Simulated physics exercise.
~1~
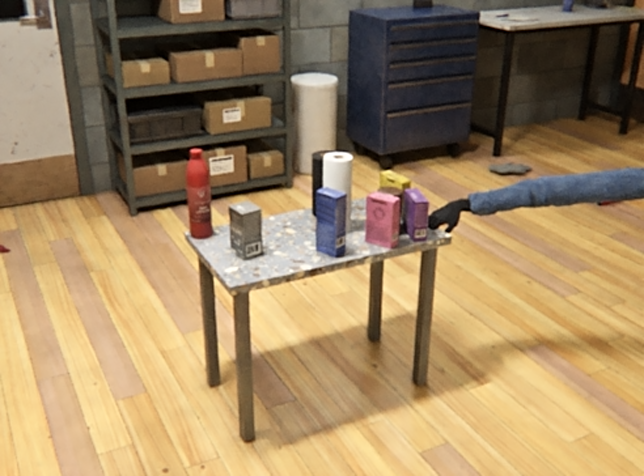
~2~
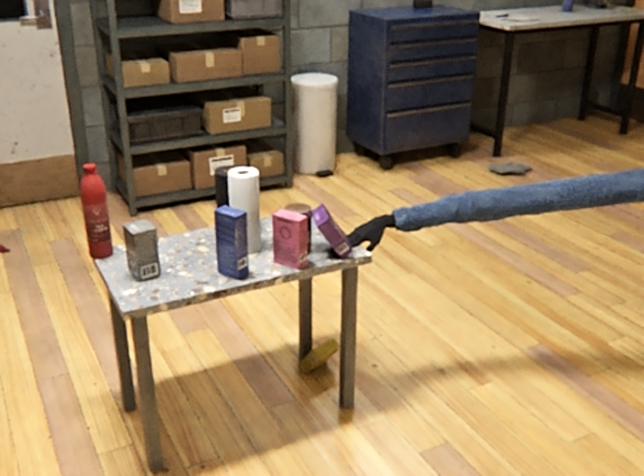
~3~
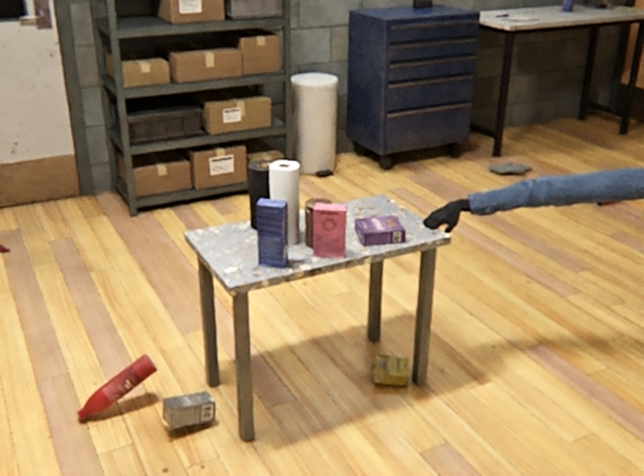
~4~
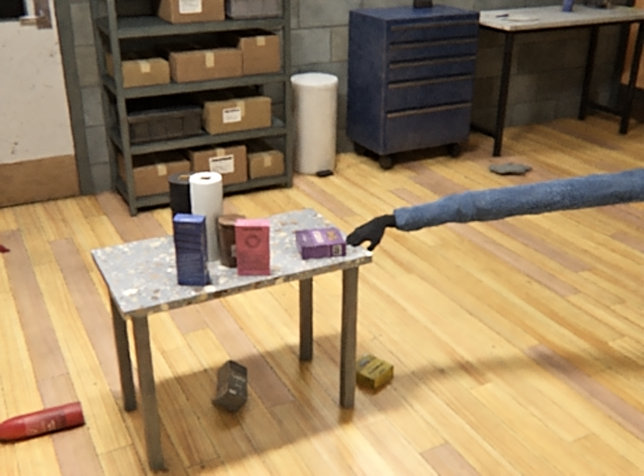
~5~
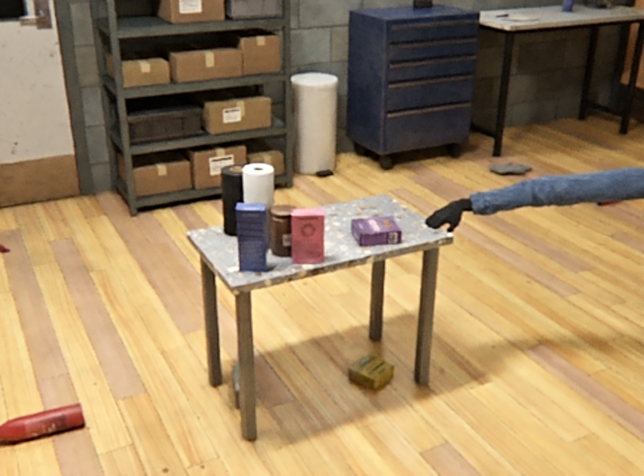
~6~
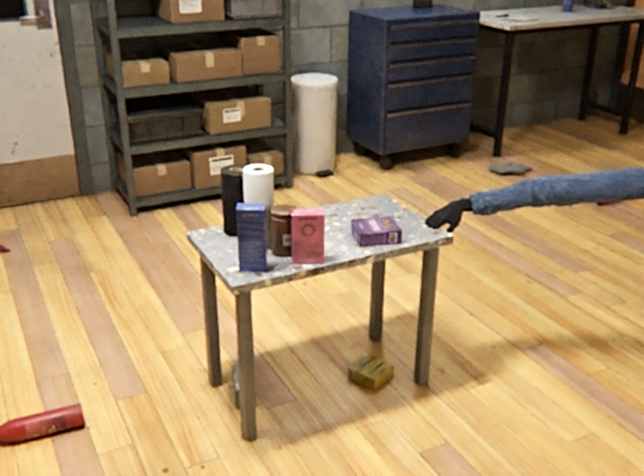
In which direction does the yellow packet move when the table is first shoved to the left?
The yellow packet moves down, dropping from the tabletop to the floor.
